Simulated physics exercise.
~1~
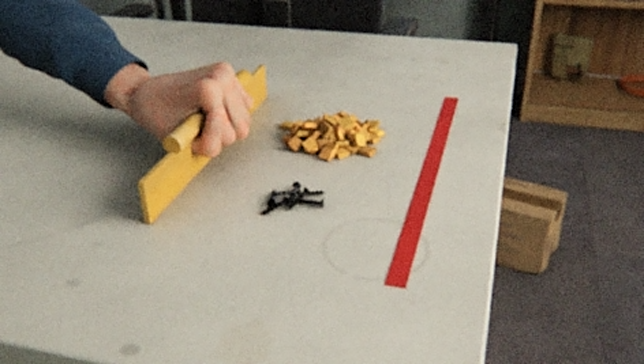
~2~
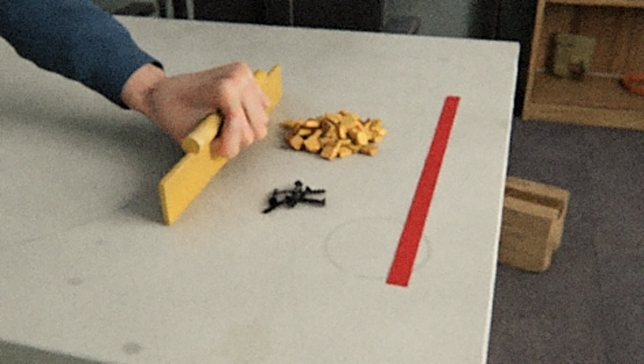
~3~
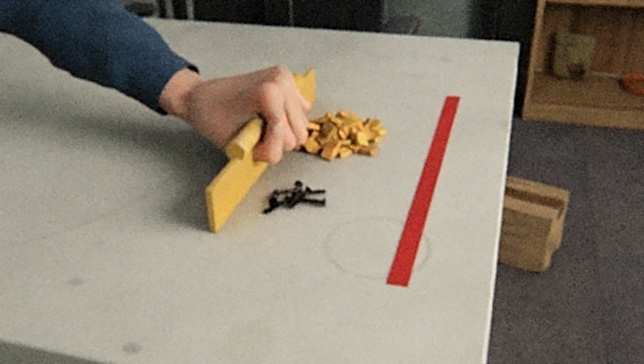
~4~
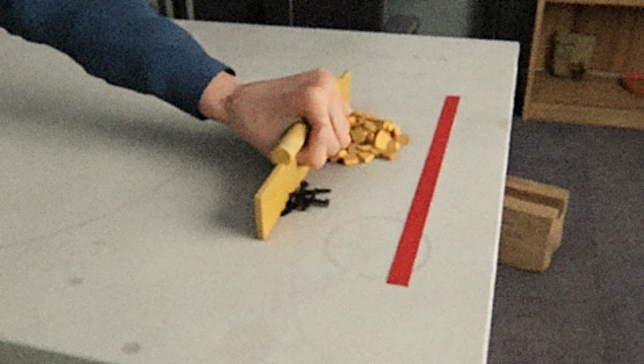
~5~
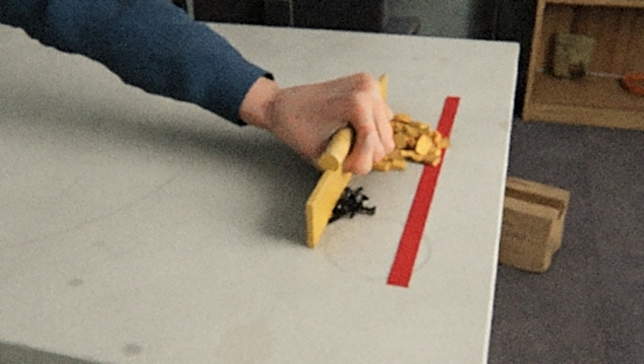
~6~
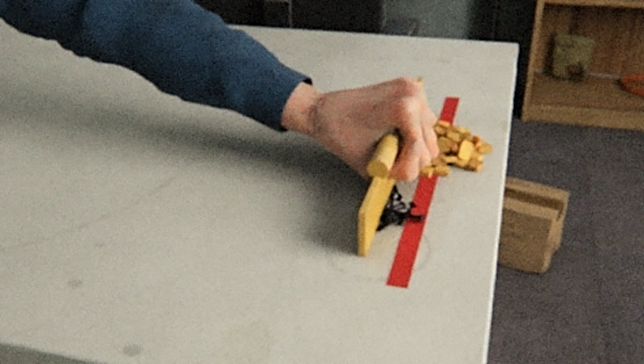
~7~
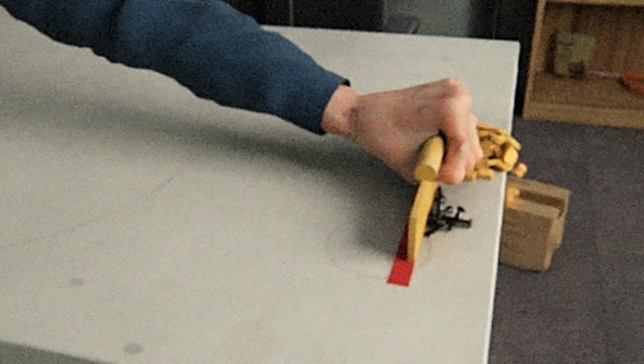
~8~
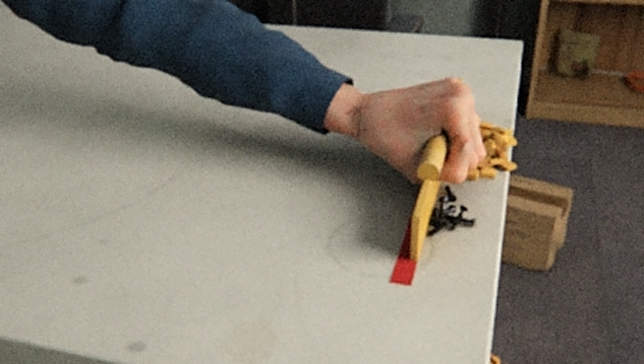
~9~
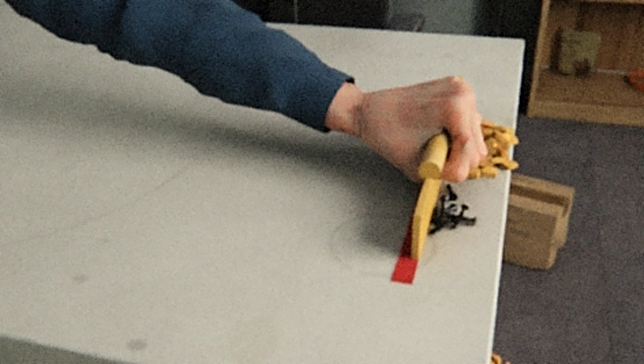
We see a hand in a blue sleeve push a yellow scraper rightward across a pale table, gathering small black pieces and a yellow heap, then stop at the red tape, with the black pieces still on the table and some yellow ones tumbling over the edge.
